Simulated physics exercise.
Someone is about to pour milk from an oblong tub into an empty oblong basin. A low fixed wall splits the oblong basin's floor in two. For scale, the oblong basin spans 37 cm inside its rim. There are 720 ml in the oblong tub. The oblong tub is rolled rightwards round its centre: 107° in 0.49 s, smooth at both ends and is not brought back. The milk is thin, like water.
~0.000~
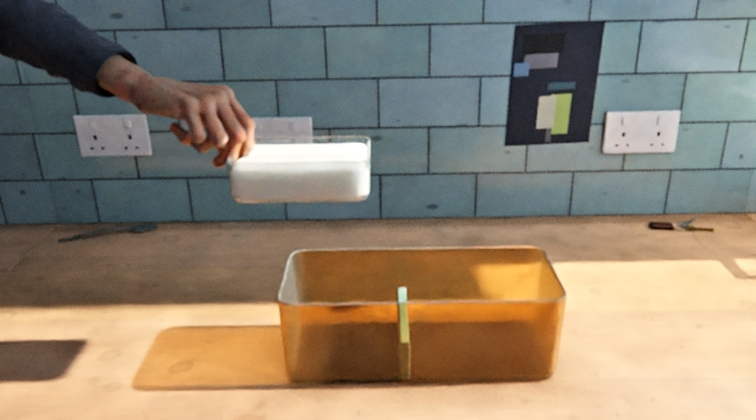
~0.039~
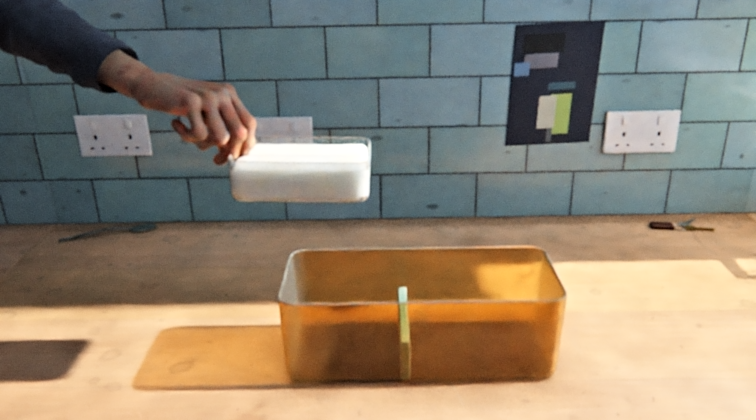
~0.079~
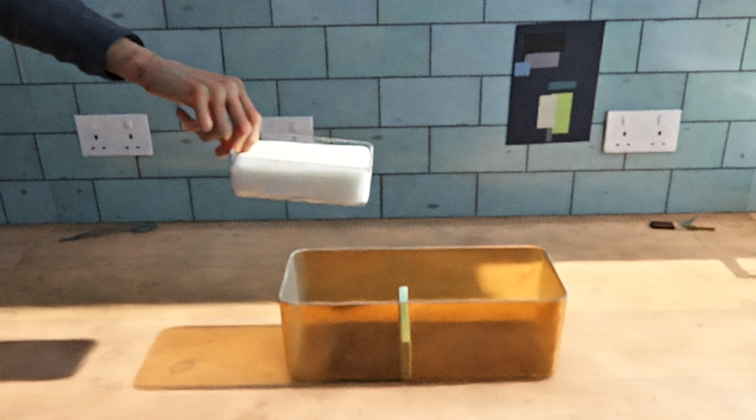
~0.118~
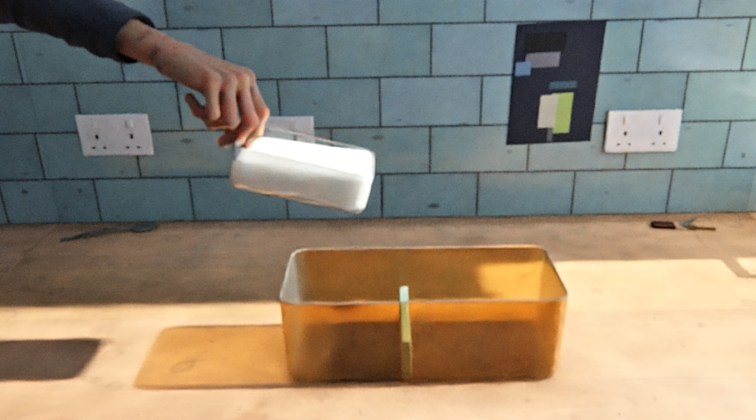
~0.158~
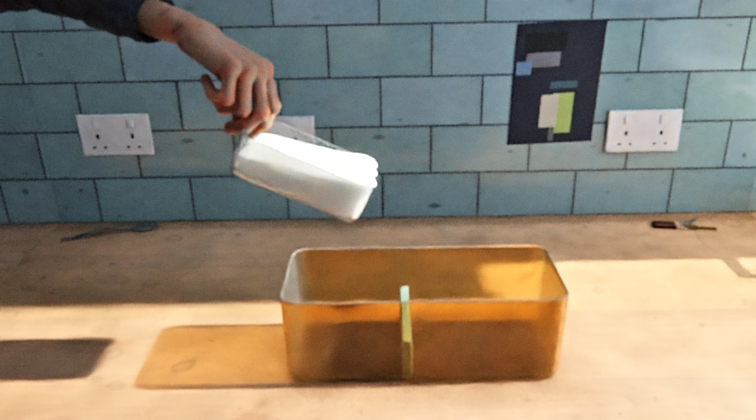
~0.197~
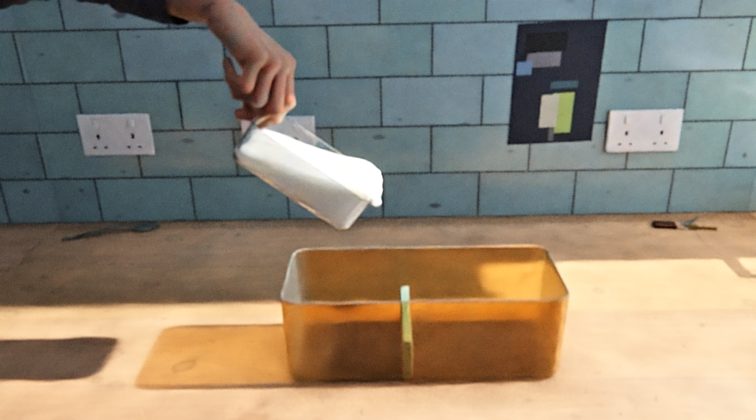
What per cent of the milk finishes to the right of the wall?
Roughly 56 per cent is past the wall.
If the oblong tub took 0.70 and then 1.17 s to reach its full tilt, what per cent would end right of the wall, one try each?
First 70, then 70 per cent.
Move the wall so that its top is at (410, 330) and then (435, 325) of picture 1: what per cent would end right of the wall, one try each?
In turn about 50 and 15 per cent.
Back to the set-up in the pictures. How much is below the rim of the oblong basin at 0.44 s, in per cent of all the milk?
Some 58 per cent.
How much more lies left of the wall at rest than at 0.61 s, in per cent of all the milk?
Near 10 in a hundred.
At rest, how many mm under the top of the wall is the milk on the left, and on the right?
Some 46 mm on the left and 46 mm on the right.
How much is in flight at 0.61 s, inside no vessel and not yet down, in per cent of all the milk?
Near 10 in a hundred.
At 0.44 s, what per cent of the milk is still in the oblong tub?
Near 10 in a hundred.
After 0.44 s the tilt is 104° and 10 per cent is still to pour, 18 is left of the wall and 39 right of it.
After 0.61 s the tilt is 107° and 3 per cent is still to pour, 28 is left of the wall and 57 right of it.
After 0.79 s the tilt is 107° and 0 per cent is still to pour, 35 is left of the wall and 54 right of it.
After 0.99 s the tilt is 107° and 0 per cent is still to pour, 37 is left of the wall and 56 right of it.
In the end 37 per cent lies left of the wall, 56 right of it and 6 outside.
